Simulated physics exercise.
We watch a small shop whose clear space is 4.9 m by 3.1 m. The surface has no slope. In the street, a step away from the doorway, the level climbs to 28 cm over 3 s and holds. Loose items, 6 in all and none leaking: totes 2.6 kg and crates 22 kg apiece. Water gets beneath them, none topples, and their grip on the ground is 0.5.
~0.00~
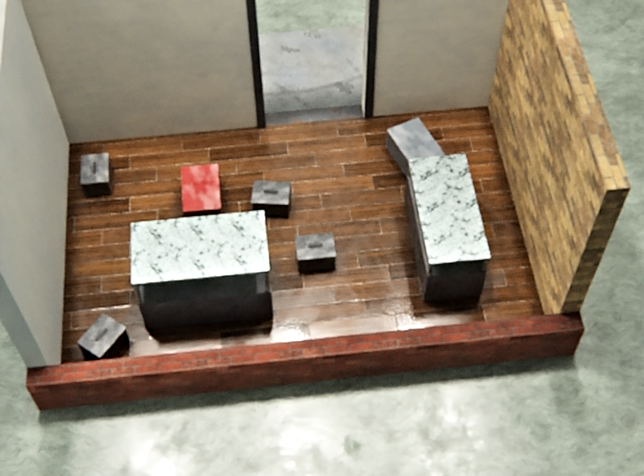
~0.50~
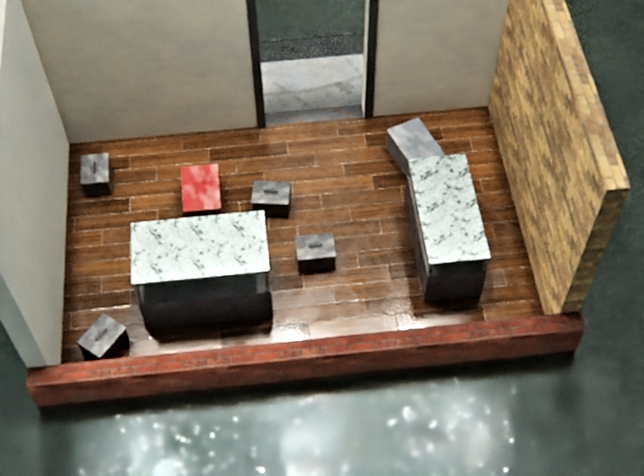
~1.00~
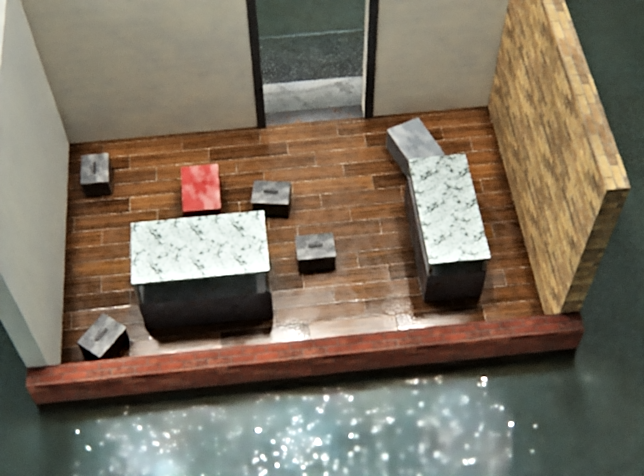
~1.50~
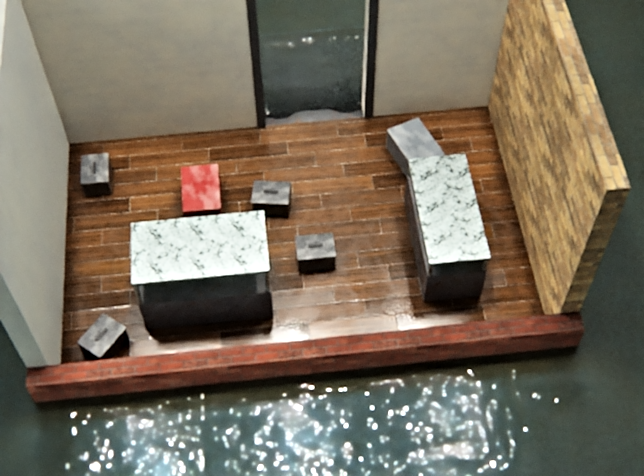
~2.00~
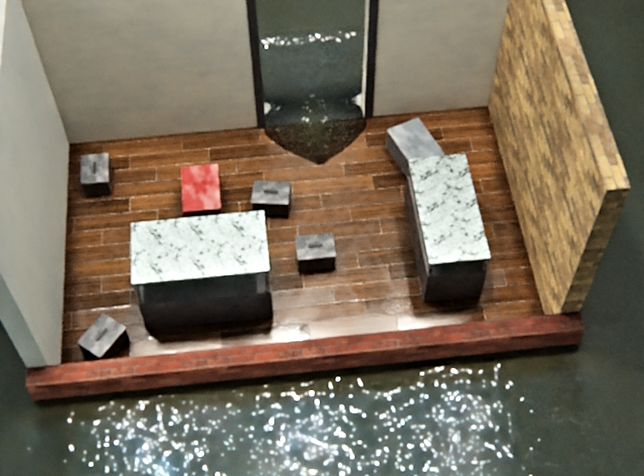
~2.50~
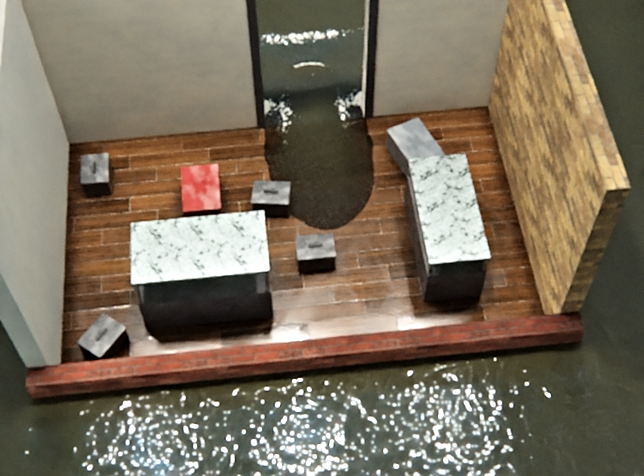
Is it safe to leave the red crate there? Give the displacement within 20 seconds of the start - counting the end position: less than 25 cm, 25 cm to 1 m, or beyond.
Red crate moves a short way.
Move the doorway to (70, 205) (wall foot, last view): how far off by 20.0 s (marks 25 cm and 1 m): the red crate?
Then the red crate travels far.
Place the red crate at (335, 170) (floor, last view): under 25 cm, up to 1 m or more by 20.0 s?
It ends far away.
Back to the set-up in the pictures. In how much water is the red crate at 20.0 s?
About 18 cm.
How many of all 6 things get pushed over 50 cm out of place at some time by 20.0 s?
6 of them.
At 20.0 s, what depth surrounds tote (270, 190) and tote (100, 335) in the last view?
About 21 and 17 cm.
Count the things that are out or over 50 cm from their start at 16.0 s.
I count 5.
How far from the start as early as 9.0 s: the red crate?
About 0 cm.
After 4.0 s the red crate is near (200, 187), 0.0 m from its start, aground; 1 afloat.
After 9.0 s the red crate is near (200, 187), 0.0 m from its start, aground; 4 afloat.
After 16.0 s the red crate is near (204, 163), 0.3 m from its start, afloat; 6 afloat.
After 20.0 s the red crate is near (172, 154), 0.5 m from its start, afloat; 6 afloat.
